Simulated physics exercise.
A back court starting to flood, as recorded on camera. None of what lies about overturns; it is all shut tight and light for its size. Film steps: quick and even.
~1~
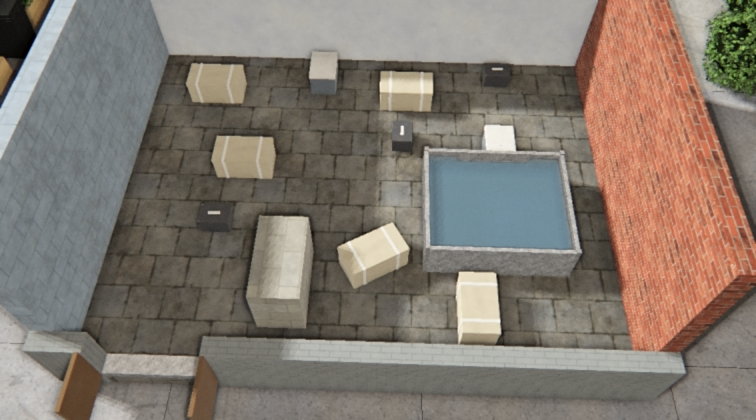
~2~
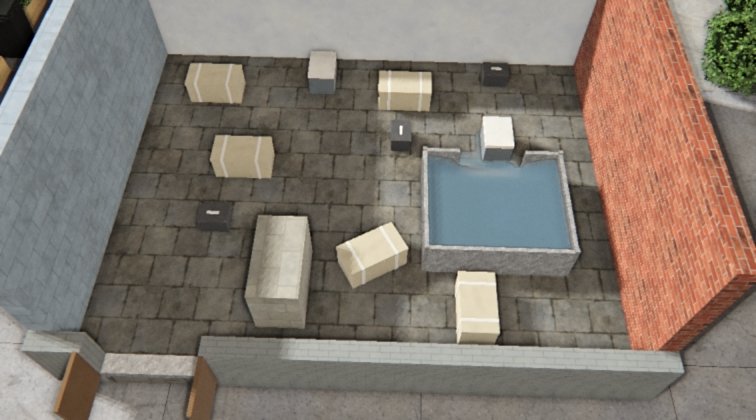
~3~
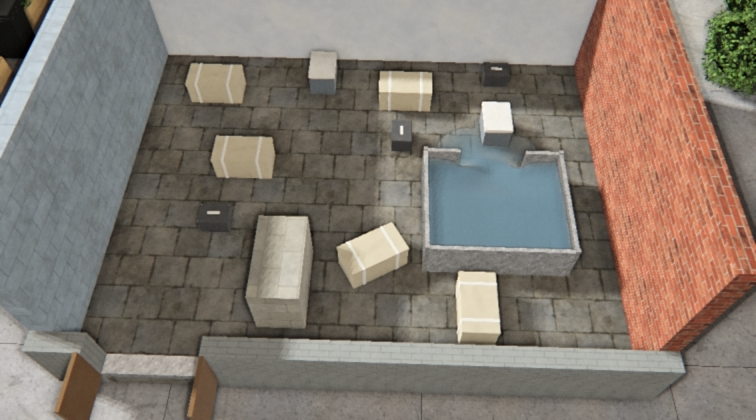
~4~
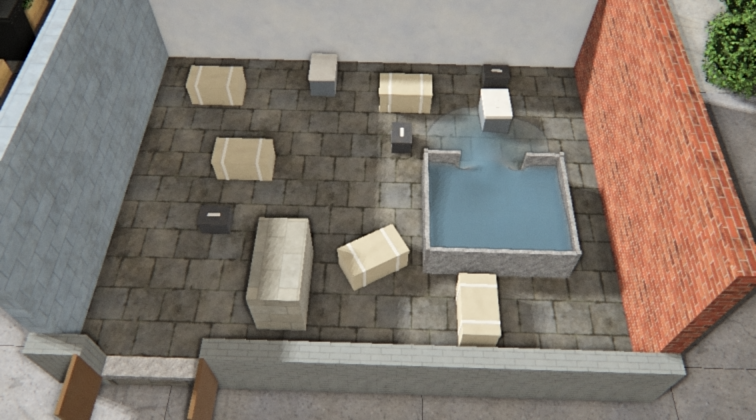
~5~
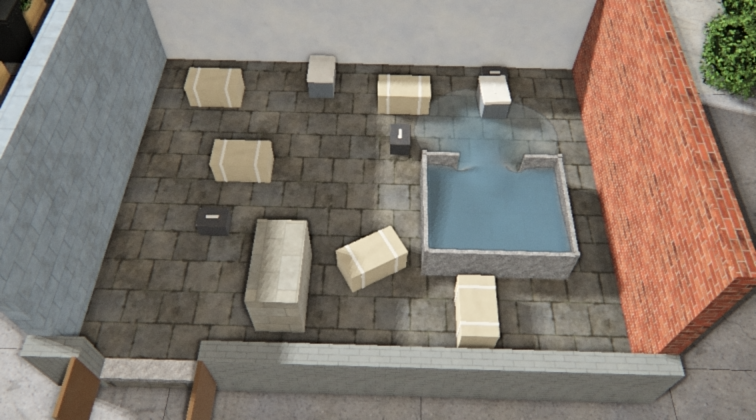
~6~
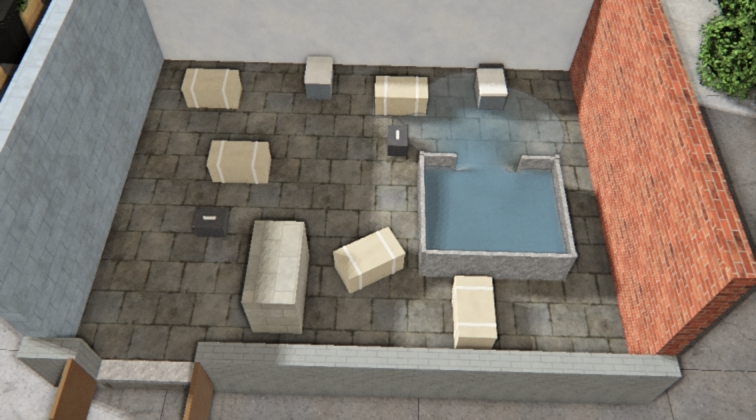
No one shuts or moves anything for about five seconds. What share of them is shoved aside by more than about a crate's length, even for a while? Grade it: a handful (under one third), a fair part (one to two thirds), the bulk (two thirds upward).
A fair part.
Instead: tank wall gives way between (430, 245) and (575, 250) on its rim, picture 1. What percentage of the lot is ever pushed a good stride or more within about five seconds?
Close to 30 in a hundred.
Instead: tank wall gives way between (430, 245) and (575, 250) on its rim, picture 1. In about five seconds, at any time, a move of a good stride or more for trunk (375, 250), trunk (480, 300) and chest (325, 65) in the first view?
In that order: Moved that far, shifted that much, no.
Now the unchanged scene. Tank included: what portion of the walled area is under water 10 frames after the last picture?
Close to 30 per cent, tank included.
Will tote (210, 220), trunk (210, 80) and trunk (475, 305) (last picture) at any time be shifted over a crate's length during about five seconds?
Sequence check gives below that mark, next past that mark, finally below that mark.
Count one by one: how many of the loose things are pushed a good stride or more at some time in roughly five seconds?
Result - 4.
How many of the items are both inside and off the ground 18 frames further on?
The tally stands at 4.
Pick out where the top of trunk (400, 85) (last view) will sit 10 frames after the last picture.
I'd expect it around (347, 67).
A moment on, 1 of 10 are well off their spots; 1 afloat.
Next, 2 of 10 are well off their spots; 2 afloat.
Later, 3 of 10 are well off their spots; 4 afloat.
In the end, 4 of 10 are well off their spots, and 4 have been at some point; 5 afloat.
